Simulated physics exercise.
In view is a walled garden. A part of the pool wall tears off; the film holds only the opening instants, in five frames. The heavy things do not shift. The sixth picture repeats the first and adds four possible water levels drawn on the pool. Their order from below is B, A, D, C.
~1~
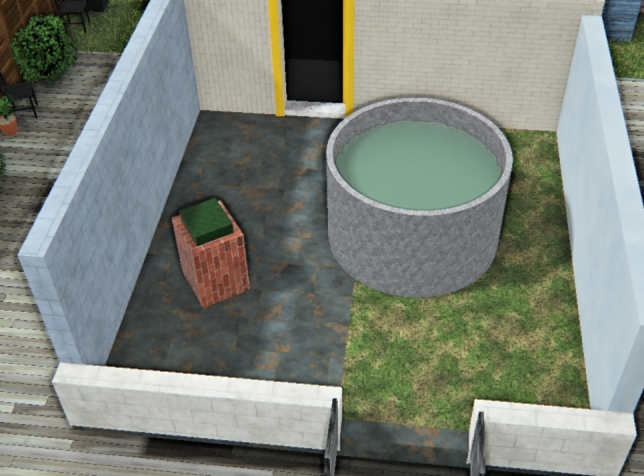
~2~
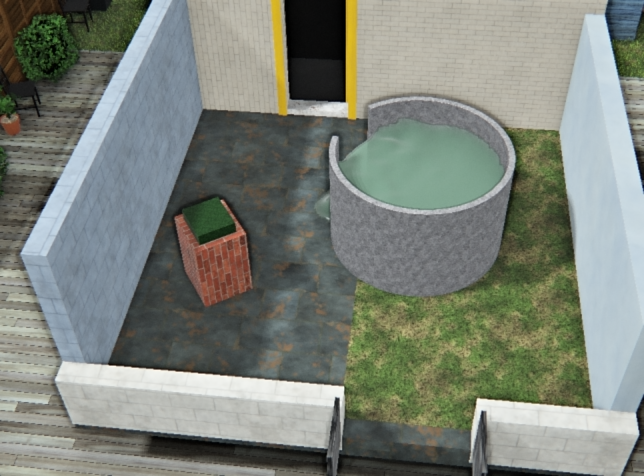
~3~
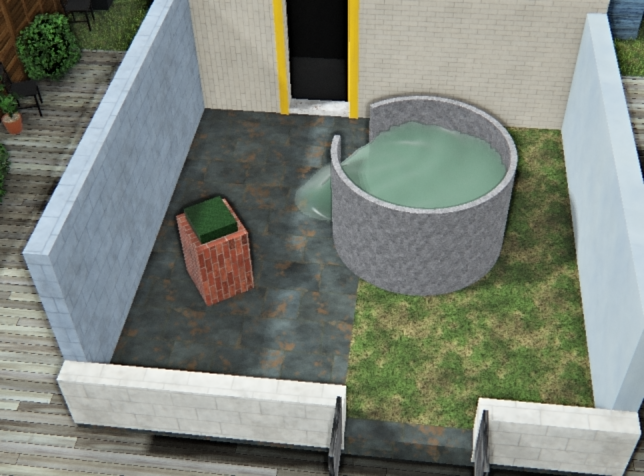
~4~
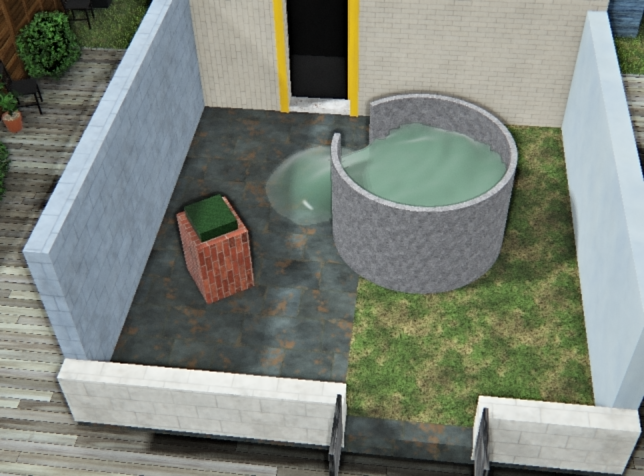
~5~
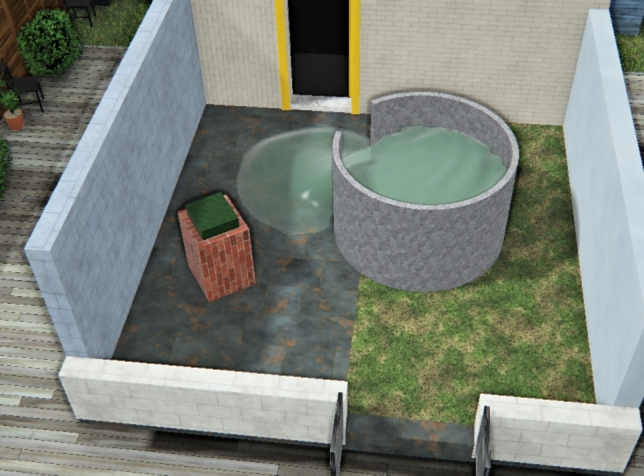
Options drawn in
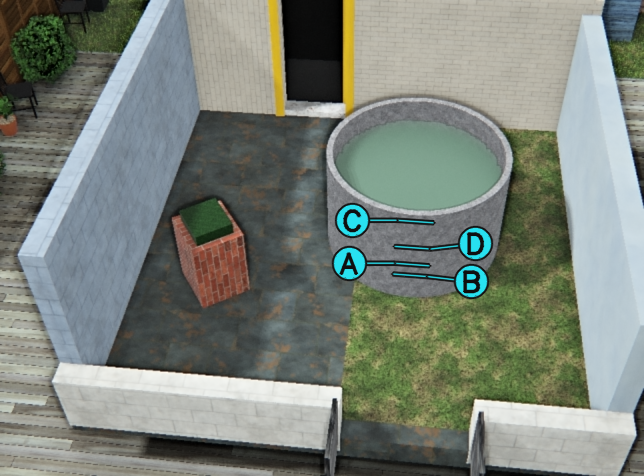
A round grey stone pool stood full of green water in a walled garden, then a gap opened in its left side and water poured out, spreading leftward across the dark paving.
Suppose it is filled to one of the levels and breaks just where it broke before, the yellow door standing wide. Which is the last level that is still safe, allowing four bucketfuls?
Choose B.
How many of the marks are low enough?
One.
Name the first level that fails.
It is A.
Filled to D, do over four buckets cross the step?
Yes.
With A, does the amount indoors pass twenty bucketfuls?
No, it does not.
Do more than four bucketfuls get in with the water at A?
Yes.
On the marked copy, A at (411, 264); B at (410, 275); C at (414, 221); D at (412, 247); from the bottom up B, A, D, C.
If A is chosen, about 11 bucketfuls get in.
If B is chosen, a bucket or two gets in.
If C is chosen, dozens of bucketfuls pour in.
If D is chosen, dozens of bucketfuls pour in.
